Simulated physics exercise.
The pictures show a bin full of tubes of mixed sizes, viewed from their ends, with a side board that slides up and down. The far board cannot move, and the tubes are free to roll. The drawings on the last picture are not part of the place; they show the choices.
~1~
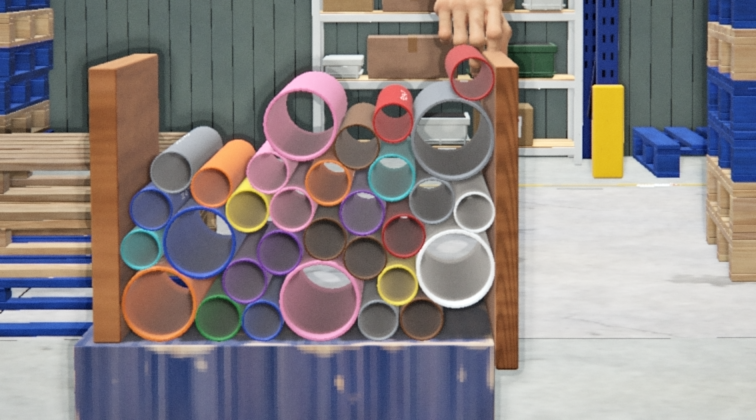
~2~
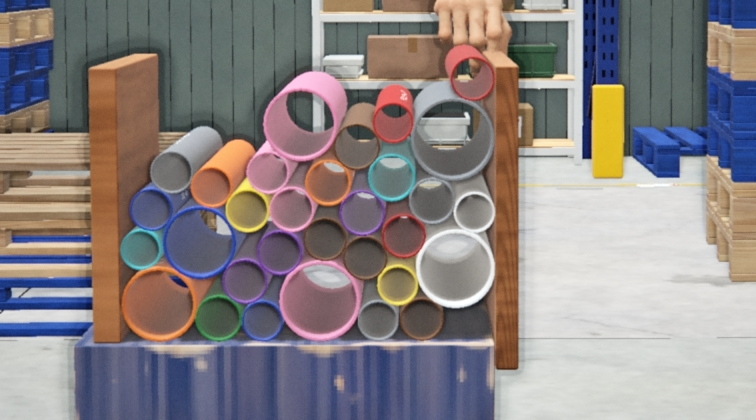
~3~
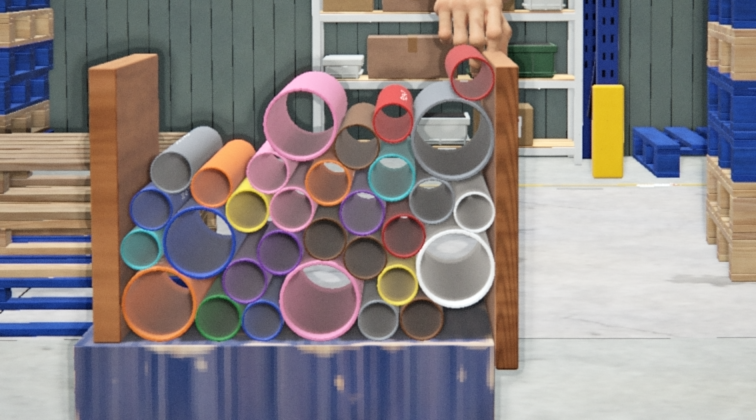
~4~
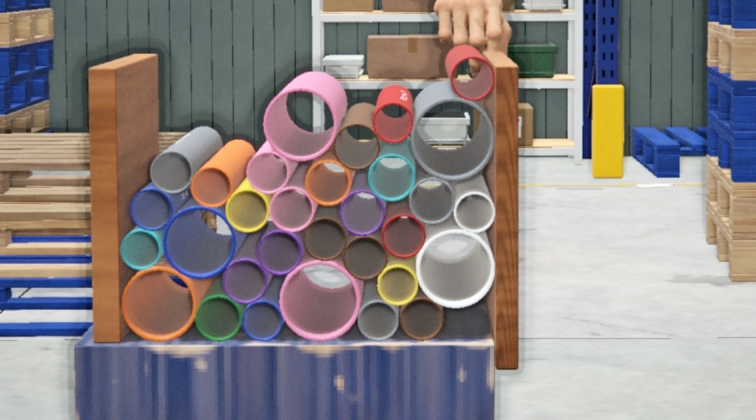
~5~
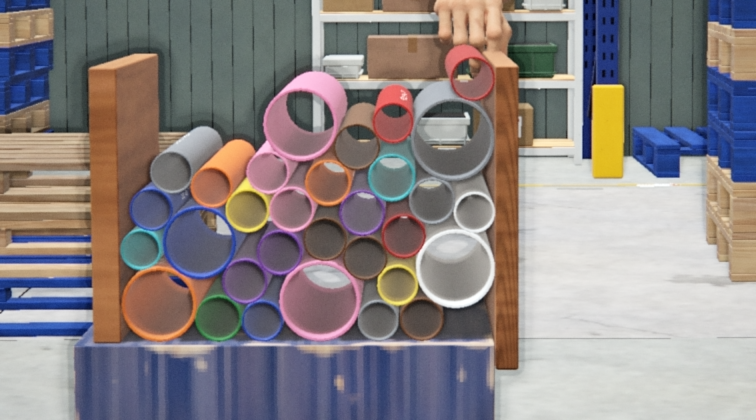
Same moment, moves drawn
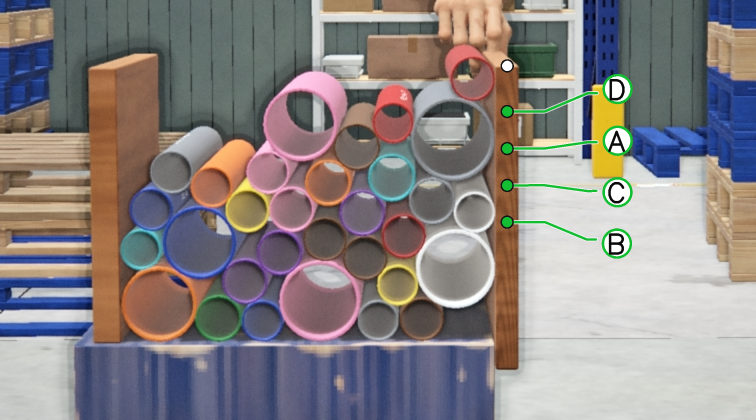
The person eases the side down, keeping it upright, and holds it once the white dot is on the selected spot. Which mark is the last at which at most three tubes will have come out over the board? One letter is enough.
Down to B.
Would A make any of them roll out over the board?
At A: Yes.
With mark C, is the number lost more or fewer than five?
Fewer than five.
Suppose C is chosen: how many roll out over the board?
The count is one.
On the marked copy, A at (508, 149); B at (508, 222); C at (508, 186); D at (508, 111); the white dot at (508, 66).
Following B. Soon after the start, top of the board (495, 139).
Later, top of the board (495, 220).
In the end, top of the board (495, 221), three out over the board.
As for the rest, A one out over the board; C one out over the board; D none out over the board.
